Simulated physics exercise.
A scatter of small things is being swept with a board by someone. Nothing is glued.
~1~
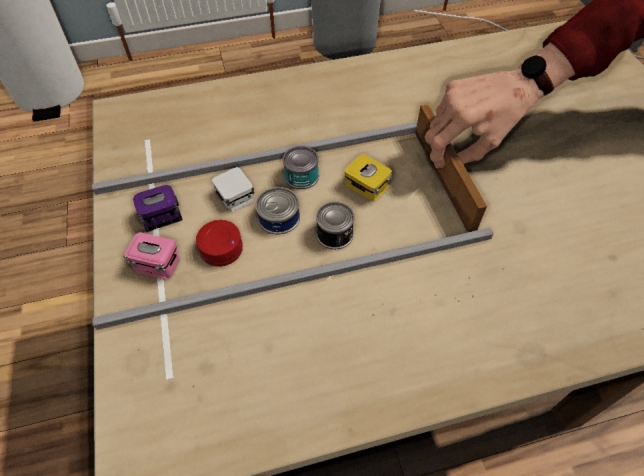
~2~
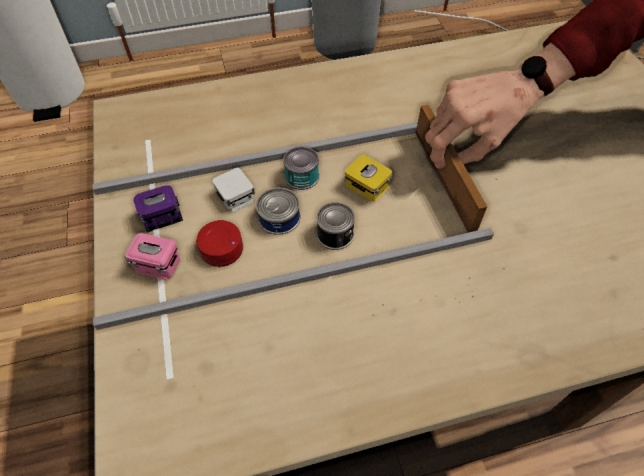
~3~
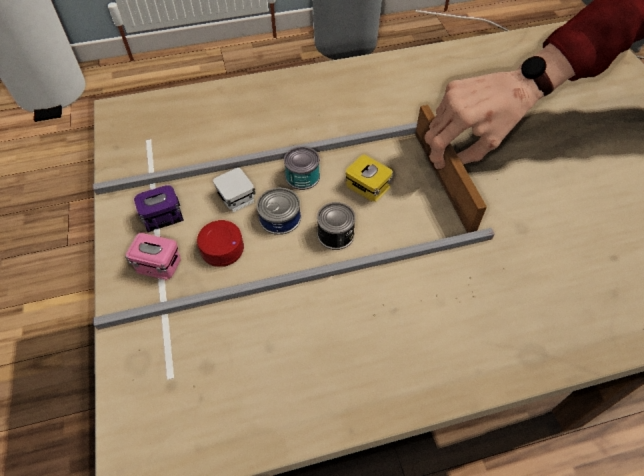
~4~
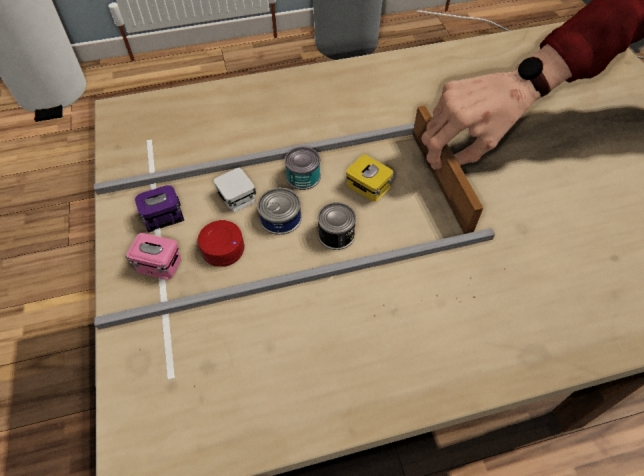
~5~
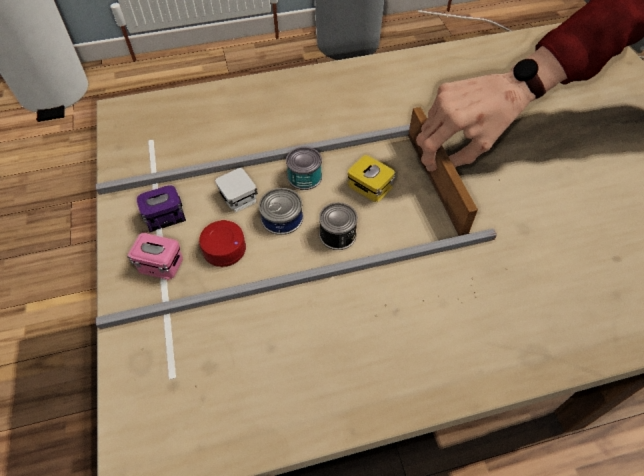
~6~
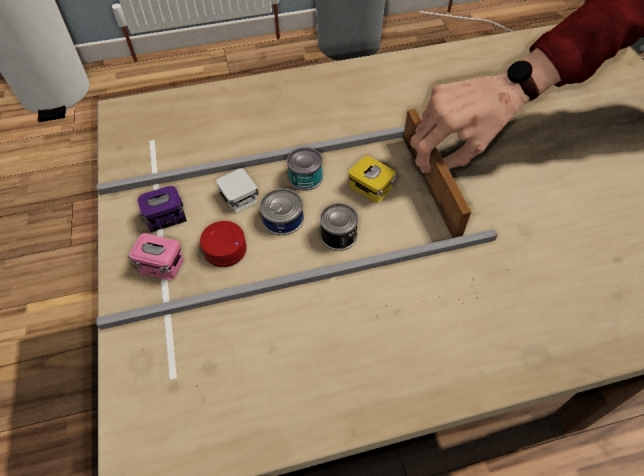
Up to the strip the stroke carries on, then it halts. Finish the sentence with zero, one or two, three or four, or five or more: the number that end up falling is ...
The number that end up falling is one or two.
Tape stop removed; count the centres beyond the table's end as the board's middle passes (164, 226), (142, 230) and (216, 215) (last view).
2, 5, 0.
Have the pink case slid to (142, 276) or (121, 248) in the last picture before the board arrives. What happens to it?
Well, the first time it goes overboard and the second time it goes overboard.
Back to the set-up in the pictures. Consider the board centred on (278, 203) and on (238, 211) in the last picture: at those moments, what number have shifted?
Tally: First 6; then 8.
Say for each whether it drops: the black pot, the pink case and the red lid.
One by one: The black pot remains in place; the pink case lands below; the red lid remains in place.
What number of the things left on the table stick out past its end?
The overhang total is 3.
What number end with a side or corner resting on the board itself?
Contact count: 3.
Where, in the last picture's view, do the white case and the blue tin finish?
White case at about (105, 216), blue tin at about (103, 248).
Soon after, none off yet; pink case at rest near (158, 257); purple case at rest near (162, 209); red lid at rest near (224, 244).
Then, none off yet; pink case moving near (151, 258); purple case moving near (158, 211); red lid moved about its own width near (193, 267).
At rest, the number that fall off is one or two; fallen, purple case and pink case.
